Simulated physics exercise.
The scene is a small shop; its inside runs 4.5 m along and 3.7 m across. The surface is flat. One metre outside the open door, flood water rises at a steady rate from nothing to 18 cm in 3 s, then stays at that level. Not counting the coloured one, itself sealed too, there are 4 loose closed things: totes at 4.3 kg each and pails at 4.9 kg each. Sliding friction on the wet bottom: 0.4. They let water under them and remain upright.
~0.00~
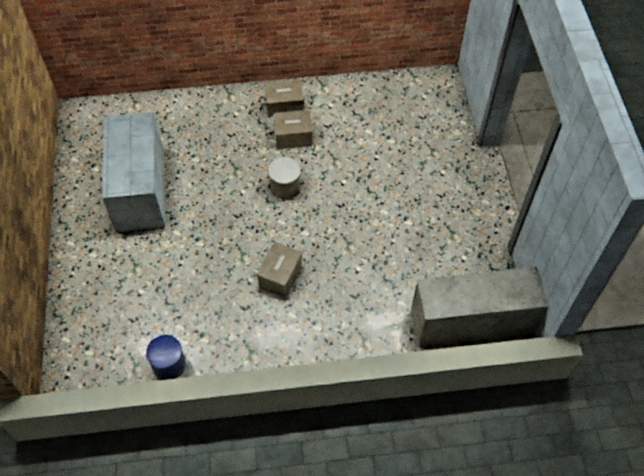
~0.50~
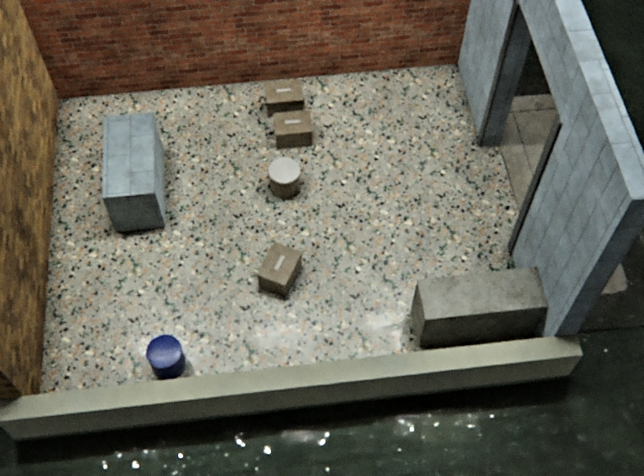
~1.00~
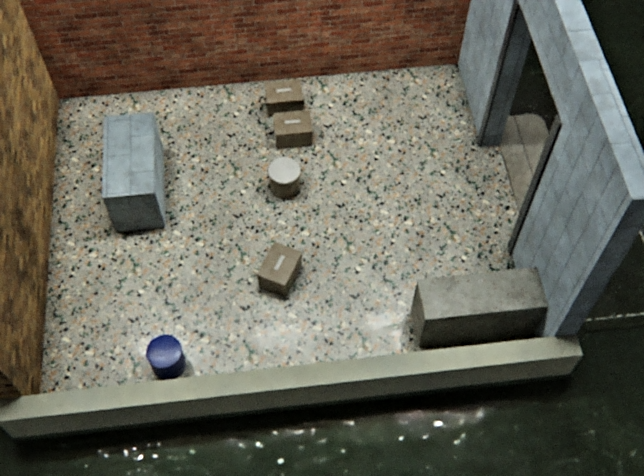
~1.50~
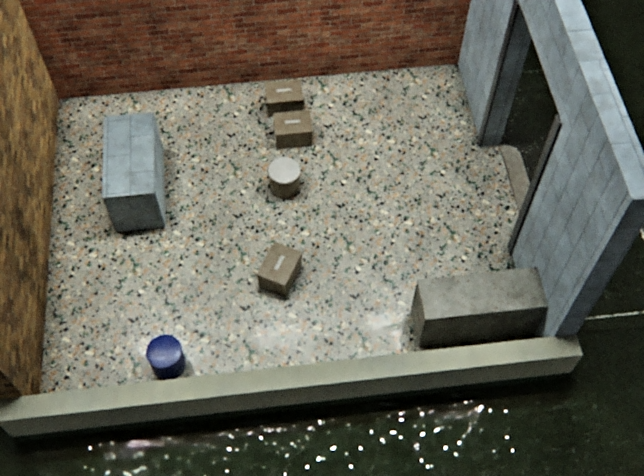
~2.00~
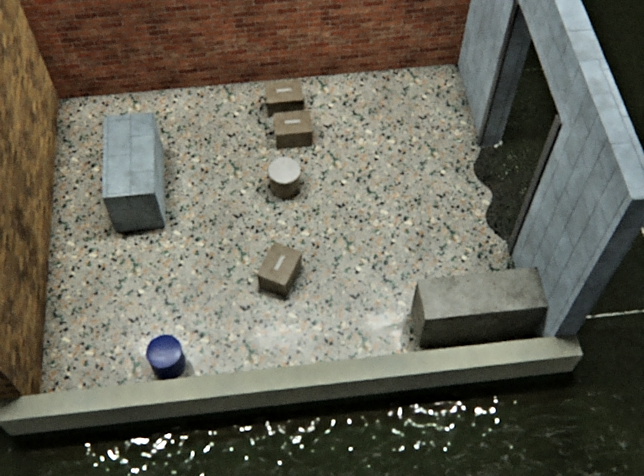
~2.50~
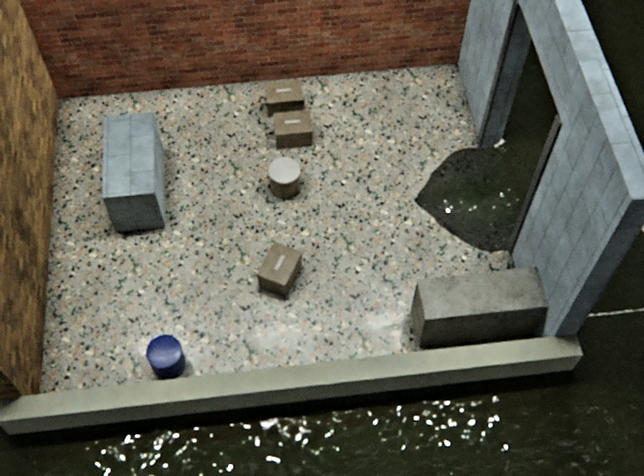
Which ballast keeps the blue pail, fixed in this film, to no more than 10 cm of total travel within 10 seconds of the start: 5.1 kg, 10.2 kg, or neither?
Only 10.2 kg is enough.
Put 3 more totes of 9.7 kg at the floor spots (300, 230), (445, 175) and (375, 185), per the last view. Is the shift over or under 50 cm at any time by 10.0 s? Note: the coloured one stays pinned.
One by one: Too far, too far and too far.
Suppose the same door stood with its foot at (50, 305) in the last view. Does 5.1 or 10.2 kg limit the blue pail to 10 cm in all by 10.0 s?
Note: Neither mass keeps it.
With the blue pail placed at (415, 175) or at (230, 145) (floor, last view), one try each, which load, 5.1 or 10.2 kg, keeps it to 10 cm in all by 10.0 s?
Well, at the first spot no weight will do, and at the second you need the heavier weight.
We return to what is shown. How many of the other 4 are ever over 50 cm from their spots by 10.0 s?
My count gives 4.
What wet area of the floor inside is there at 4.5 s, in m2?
Near 8.0 m2 in all.
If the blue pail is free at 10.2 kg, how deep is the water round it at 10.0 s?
10 cm, roughly.
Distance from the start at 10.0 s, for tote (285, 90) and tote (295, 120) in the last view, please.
Net displacement, in order: 250 cm; 200 cm.
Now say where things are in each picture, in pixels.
The blue pail at (164, 351), on the bottom; 0.0 m2 under water; 0 of 5 have shifted, in the first frame.
The blue pail at (164, 351), on the bottom; 0.0 m2 under water; 0 of 5 have shifted, in the second frame.
The blue pail at (164, 351) rests on the ground; 0.0 m2 under water; 0 of 5 have shifted, in the third frame.
The blue pail at (164, 351), on the bottom; water covers 0.0 m2; 0 of 5 have shifted, in the fourth frame.
The blue pail at (164, 351) rests on the ground; 0.1 m2 under water; 0 of 5 have shifted, in the fifth frame.
The blue pail at (164, 351), on the bottom; 0.7 m2 under water; 0 of 5 have shifted, in the sixth frame.
After 3.5 s the blue pail would be 0 cm from its start with 5.1 kg and 0 cm from its start with 10.2 kg; 0 cm of water round it then.
After 4.5 s the blue pail would be 0 cm from its start with 5.1 kg and 0 cm from its start with 10.2 kg; 0 cm of water round it then.
After 7.0 s the blue pail would be 64 cm from its start with 5.1 kg and 0 cm from its start with 10.2 kg; 4 cm of water round it then.
After 10.0 s the blue pail would be 87 cm from its start with 5.1 kg and 0 cm from its start with 10.2 kg; 10 cm of water round it then.
